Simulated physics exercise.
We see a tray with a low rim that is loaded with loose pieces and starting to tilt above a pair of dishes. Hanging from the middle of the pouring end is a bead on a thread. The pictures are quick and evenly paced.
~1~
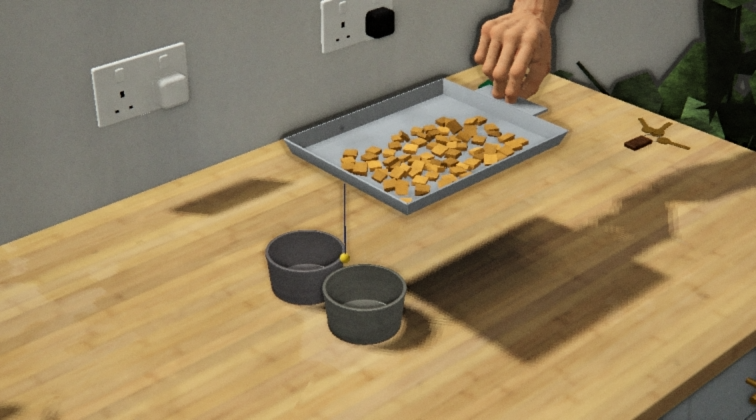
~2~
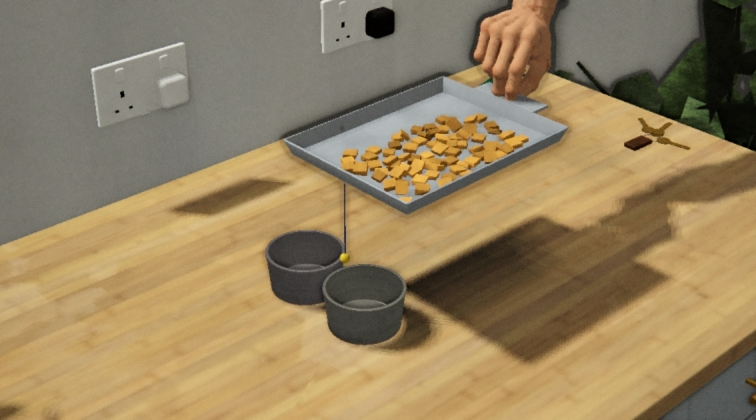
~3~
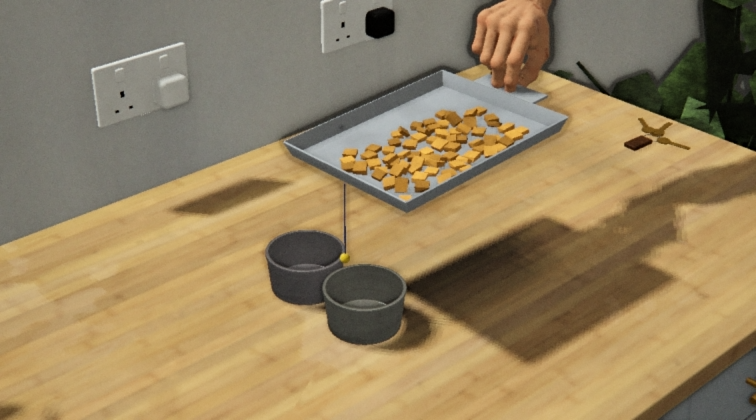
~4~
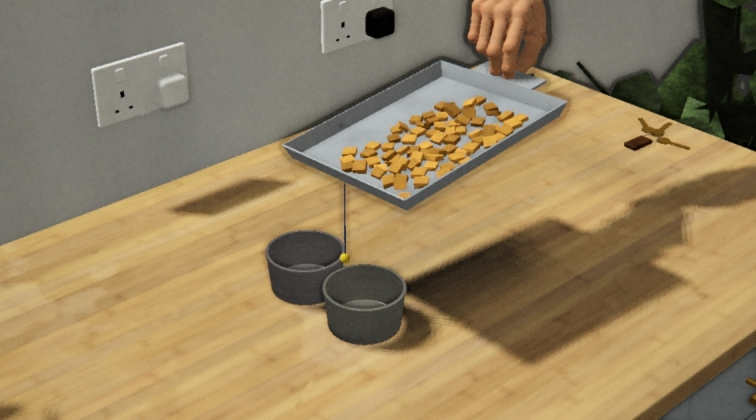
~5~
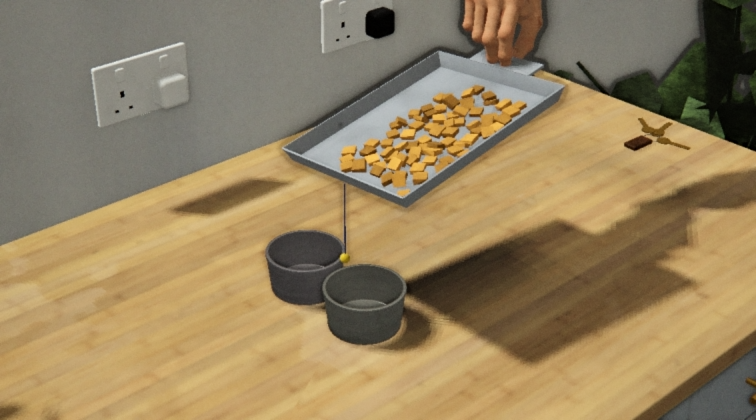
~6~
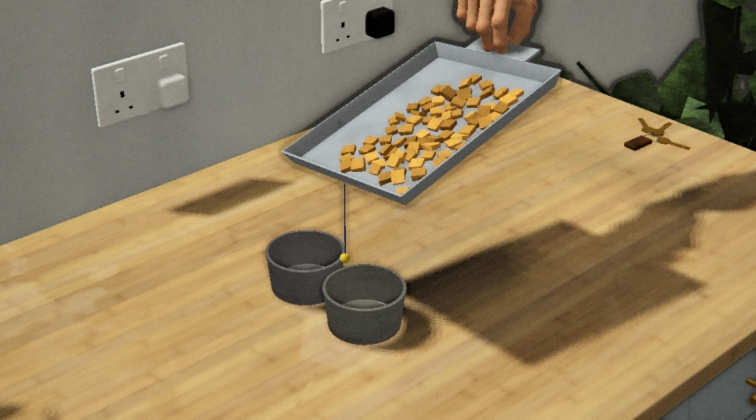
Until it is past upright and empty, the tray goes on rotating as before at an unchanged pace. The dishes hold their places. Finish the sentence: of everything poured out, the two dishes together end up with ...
They end up with the majority of it.
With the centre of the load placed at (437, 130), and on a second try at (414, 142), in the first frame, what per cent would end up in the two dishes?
Around 70 then around 70 per cent.
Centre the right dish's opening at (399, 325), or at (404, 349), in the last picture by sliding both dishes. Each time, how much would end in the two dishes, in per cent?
First some 10, then 0 per cent.
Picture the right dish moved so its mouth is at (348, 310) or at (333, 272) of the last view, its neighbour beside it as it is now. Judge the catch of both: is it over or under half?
Well, a minority share the first time and a majority share the next.
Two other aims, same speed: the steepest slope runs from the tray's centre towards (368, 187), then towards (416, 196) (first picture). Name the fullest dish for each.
Result of try 1 is the right side, of try 2 the right side.
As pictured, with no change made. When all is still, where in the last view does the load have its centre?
Once nothing moves, the middle sits near (298, 274).
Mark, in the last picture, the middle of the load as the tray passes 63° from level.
(320, 161).
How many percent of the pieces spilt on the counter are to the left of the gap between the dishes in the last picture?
Roughly 100 percent.
Soon after the last picture, tray tipped steeply; nearly all on the tray; a small part in the left dish; a small part in the air.
A little later, tray tipped past a quarter turn; most in the left dish; about a quarter outside both; a small part in the air.
Later still, tray tipped past a quarter turn; most in the left dish; about a quarter outside both.
At rest, tray tipped past a quarter turn; none in the right dish; most in the left dish; about a quarter outside both.
